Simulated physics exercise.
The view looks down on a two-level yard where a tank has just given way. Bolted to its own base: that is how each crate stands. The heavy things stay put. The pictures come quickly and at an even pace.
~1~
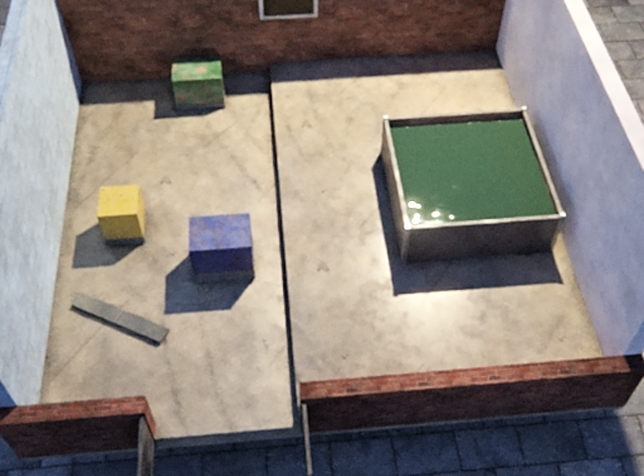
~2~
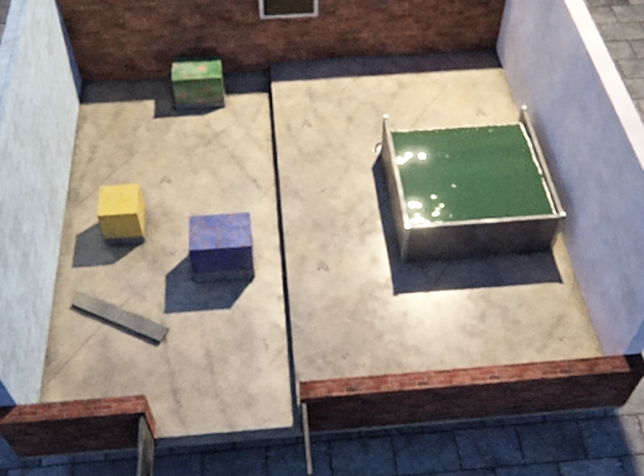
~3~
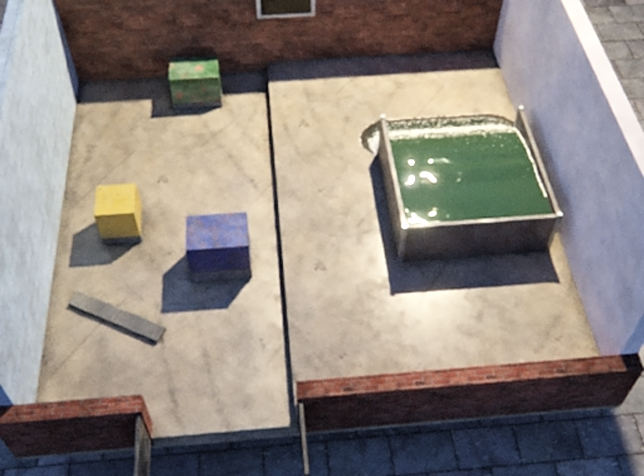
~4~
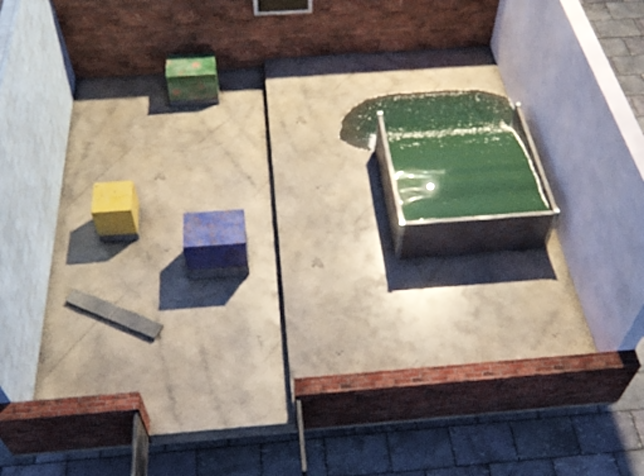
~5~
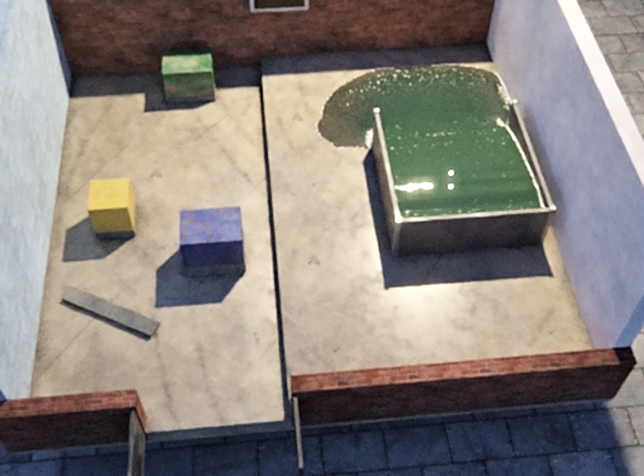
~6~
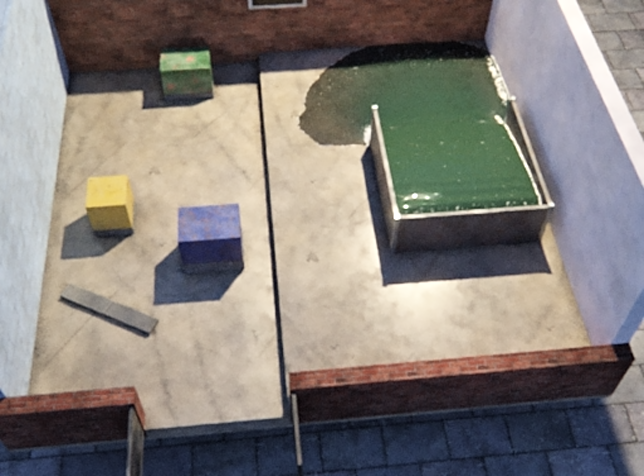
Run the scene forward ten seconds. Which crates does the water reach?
In the end the yellow crate will be caught by the water; the blue crate will be missed by the water; the green crate will be caught by the water.
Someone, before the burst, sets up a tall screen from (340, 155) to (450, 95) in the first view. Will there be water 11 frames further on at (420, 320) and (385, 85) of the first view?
As listed: Not flooded, flooded.
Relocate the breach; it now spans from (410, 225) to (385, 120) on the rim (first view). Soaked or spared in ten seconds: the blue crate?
As for blue crate, it gets flooded.
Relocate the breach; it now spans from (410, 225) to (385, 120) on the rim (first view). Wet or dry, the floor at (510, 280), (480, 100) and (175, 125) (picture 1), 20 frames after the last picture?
The first comes out untouched, the second untouched, the third soaked.
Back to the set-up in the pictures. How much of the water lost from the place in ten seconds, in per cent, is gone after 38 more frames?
Close to 0 per cent.
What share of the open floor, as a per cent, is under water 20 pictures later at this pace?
Roughly 40 %.
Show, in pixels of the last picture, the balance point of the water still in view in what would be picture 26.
It is around (376, 112).
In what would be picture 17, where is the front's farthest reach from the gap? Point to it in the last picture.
By then the tip should be at about (161, 72).
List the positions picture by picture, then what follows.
The first picture shows the water tank at (469, 168) is whole and still.
In the second picture, water pours out on the water tank's far side and has run to (380, 146).
In the third picture, the front is at (367, 133), out from the gap on the water tank's far side.
In the fourth picture, water pours out on the water tank's far side and has run to (344, 134).
In the fifth picture, water pours out on the water tank's far side and has run to (344, 89).
In the sixth picture, the front is at (372, 48), out from the gap on the water tank's far side.
A moment on, water covers 20 % of the floor; the yellow crate not reached, the blue crate not reached, the green crate not reached.
Next, water covers 20 % of the floor; the yellow crate not reached, the blue crate not reached, the green crate water round its plinth.
Then, water covers 40 % of the floor; the yellow crate water round its plinth, the blue crate not reached, the green crate water round its plinth.
Later, water covers 75 % of the floor; the yellow crate water round its plinth, the blue crate water round its plinth, the green crate water round its plinth.
In the end, water covers 80 % of the floor; the yellow crate was topped, the blue crate stayed above the water, the green crate was topped.
